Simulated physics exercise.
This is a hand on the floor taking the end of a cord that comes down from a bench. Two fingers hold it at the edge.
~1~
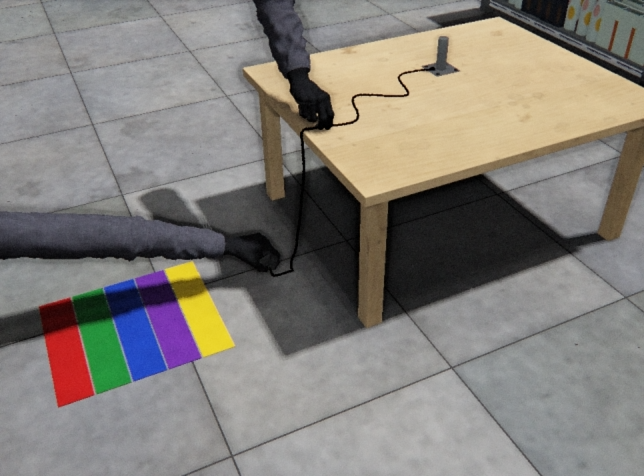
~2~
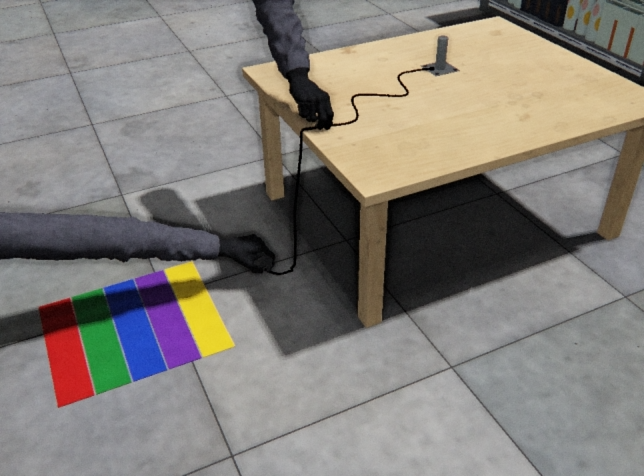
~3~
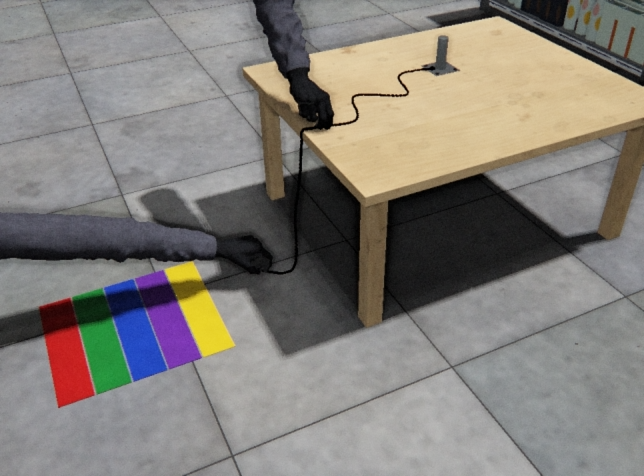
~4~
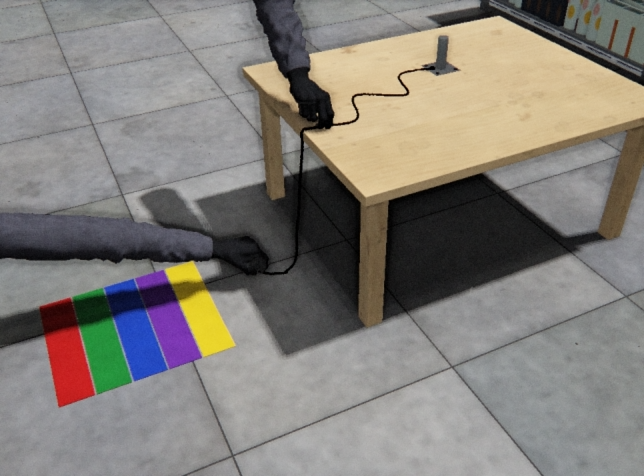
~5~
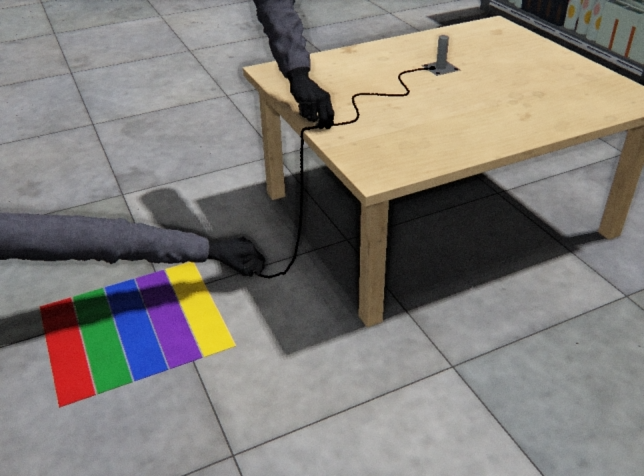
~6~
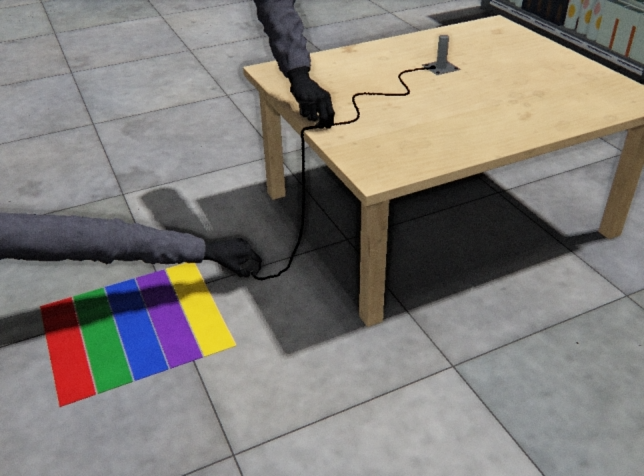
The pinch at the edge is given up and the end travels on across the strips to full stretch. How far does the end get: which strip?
Over green.
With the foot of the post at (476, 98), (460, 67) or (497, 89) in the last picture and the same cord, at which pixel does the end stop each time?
Try by try, around (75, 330), (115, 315) and (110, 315).
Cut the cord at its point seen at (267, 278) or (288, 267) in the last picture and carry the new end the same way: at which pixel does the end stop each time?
About (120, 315) and (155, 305).
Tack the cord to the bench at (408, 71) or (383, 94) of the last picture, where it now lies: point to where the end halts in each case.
Try by try, around (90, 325) and (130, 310).
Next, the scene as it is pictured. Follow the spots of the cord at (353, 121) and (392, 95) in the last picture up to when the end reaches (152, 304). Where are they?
At (291, 138), then (358, 96).
Early on, end near (152, 304); over purple.
Midway, end near (112, 317); over green.
At the end of the slack, end near (89, 324); over green. The end stops over the green strip.
